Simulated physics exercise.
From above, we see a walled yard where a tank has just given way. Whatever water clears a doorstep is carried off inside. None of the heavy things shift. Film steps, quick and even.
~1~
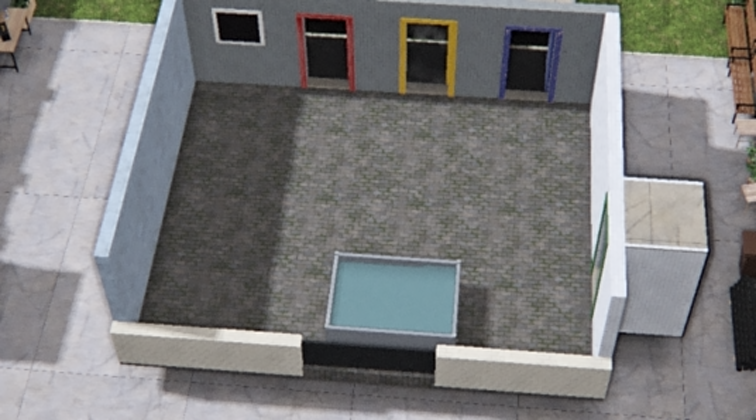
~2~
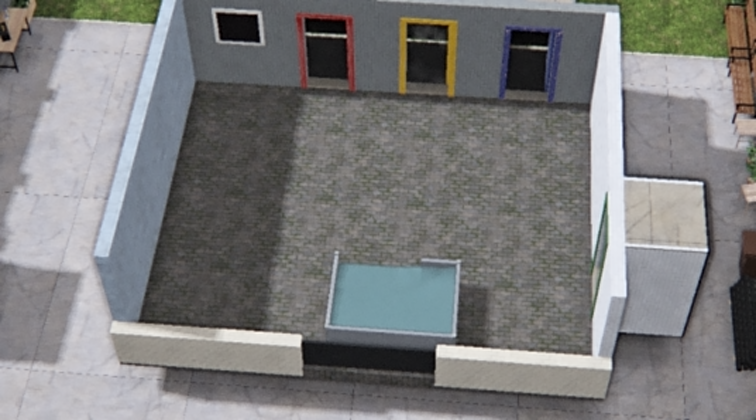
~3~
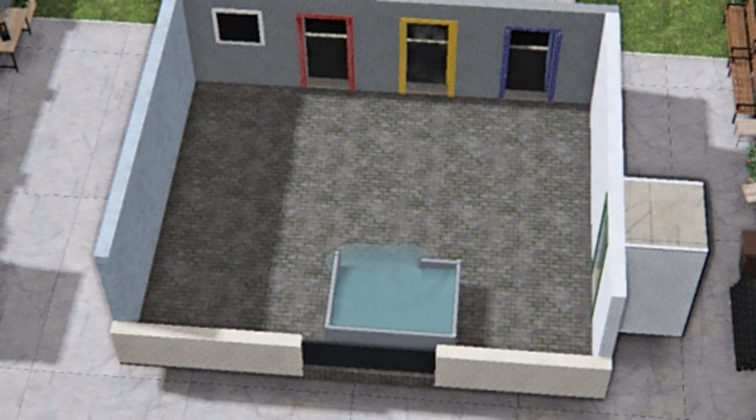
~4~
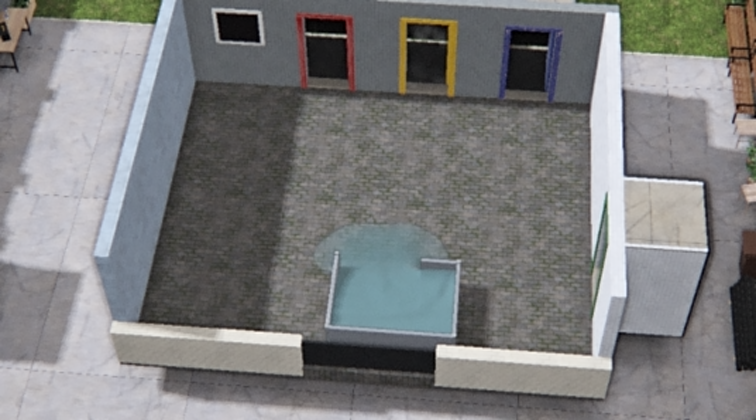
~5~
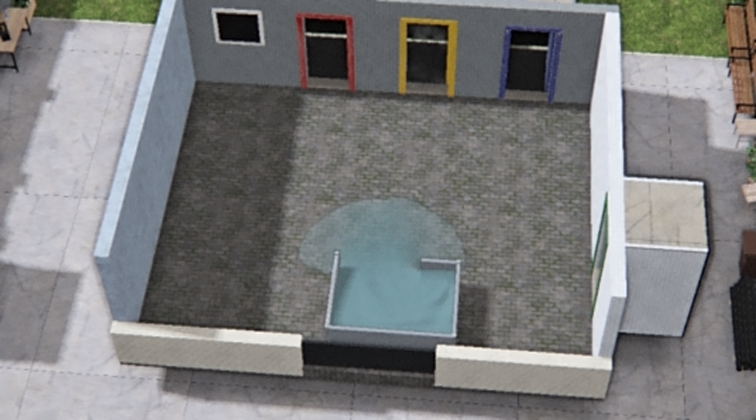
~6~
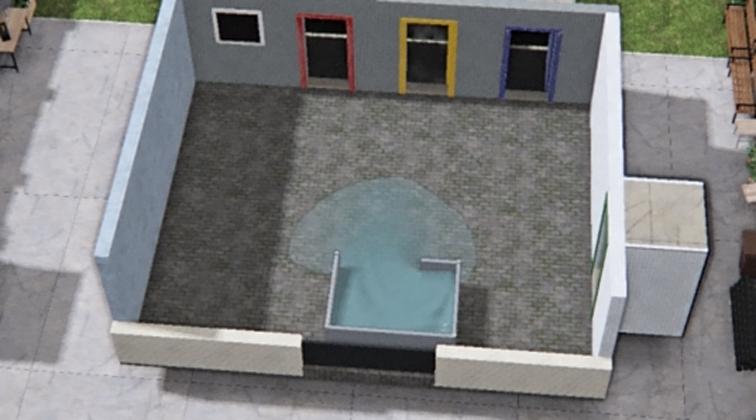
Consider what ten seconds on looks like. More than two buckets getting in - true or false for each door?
Red door: True; green door: False; yellow door: True; blue door: True.
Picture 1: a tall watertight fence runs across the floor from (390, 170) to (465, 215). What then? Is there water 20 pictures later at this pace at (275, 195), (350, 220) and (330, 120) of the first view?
Taking the points in turn, they are inundated, inundated and inundated.
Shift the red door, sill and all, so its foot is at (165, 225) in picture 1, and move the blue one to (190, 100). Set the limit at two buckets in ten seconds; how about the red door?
The red door stays short.
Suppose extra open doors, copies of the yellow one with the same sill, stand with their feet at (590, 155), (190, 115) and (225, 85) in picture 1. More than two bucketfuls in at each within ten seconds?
Note: Door one undershoots; door two overshoots; door three overshoots.
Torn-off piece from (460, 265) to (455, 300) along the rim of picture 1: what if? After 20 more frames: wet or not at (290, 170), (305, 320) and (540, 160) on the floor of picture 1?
So: Spared, then spared, then wetted.
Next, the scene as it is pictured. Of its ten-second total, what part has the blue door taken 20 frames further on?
About 25 per cent.
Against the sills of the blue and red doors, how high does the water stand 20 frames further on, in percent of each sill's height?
Some 260 percent, then some 240 percent.
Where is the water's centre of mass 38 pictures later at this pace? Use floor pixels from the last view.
Point: (359, 174).
A moment on, water covers 30 % of the floor; the red door not reached, the green door not reached, the yellow door not reached, the blue door not reached.
Next, water covers 40 % of the floor; the red door under two buckets in, the green door not reached, the yellow door over two buckets in, the blue door not reached.
Then, water covers 55 % of the floor; the red door far over two buckets in, the green door not reached, the yellow door far over two buckets in, the blue door under two buckets in.
Later, water covers 55 % of the floor; the red door far over two buckets in, the green door not reached, the yellow door far over two buckets in, the blue door over two buckets in.
In the end, water covers 90 % of the floor; the red door far over two buckets in, the green door wet at the sill, nothing in, the yellow door far over two buckets in, the blue door over two buckets in.
